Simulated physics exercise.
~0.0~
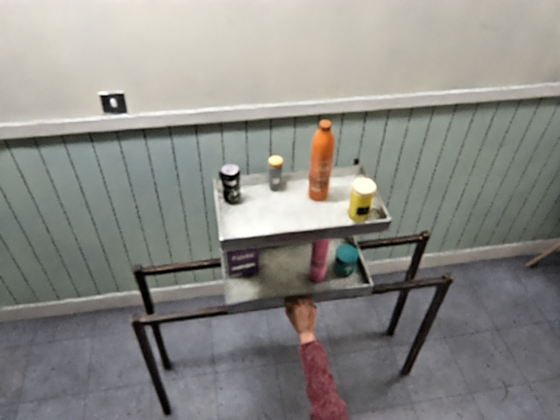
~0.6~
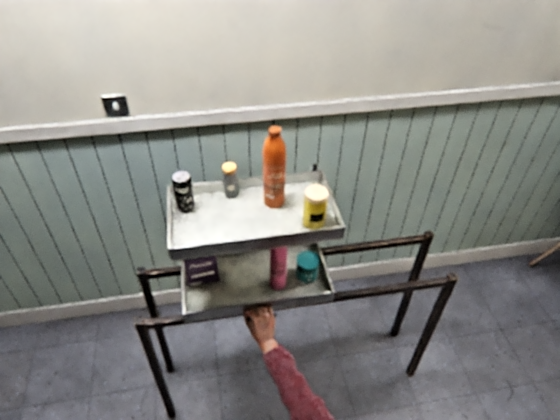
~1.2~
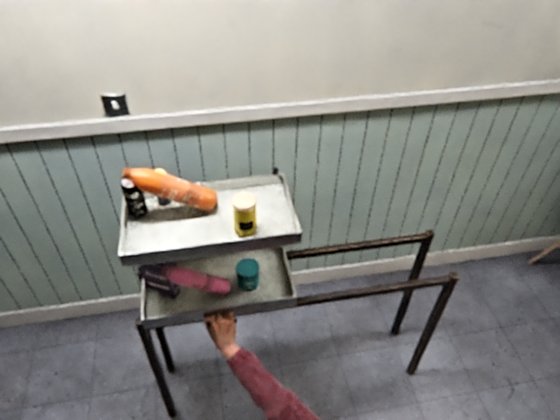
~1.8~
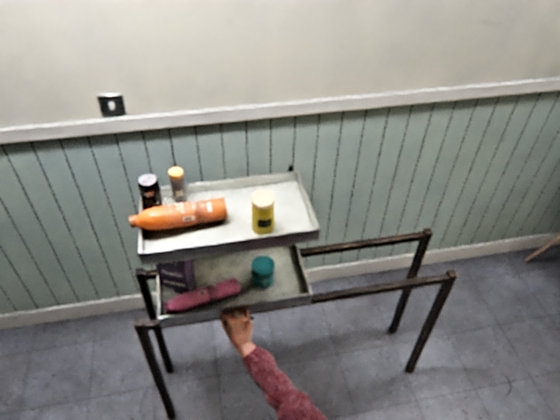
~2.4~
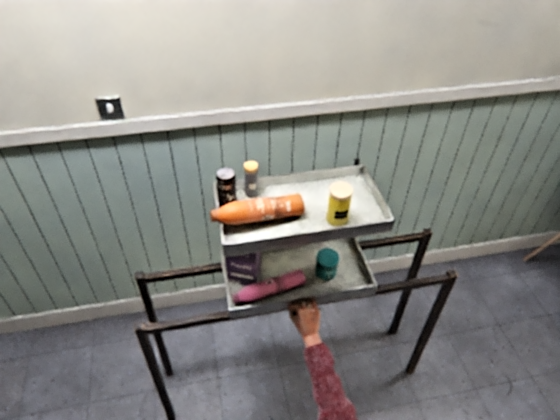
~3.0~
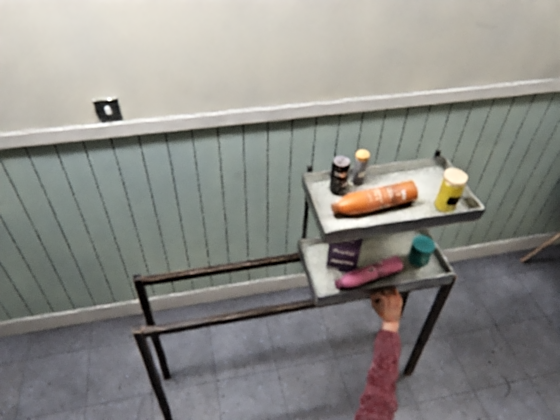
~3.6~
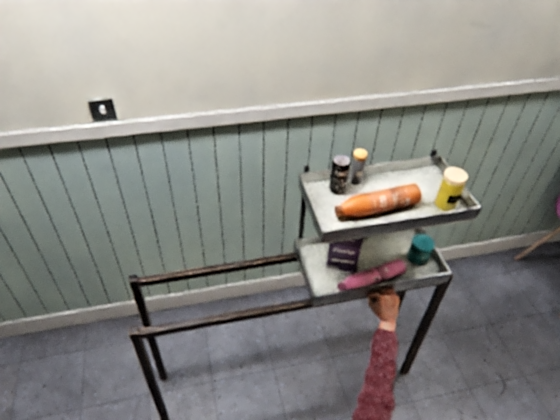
Against a green panelled wall, a hand slides a two-level tray left, toppling orange and pink bottles, then right, where it stays.
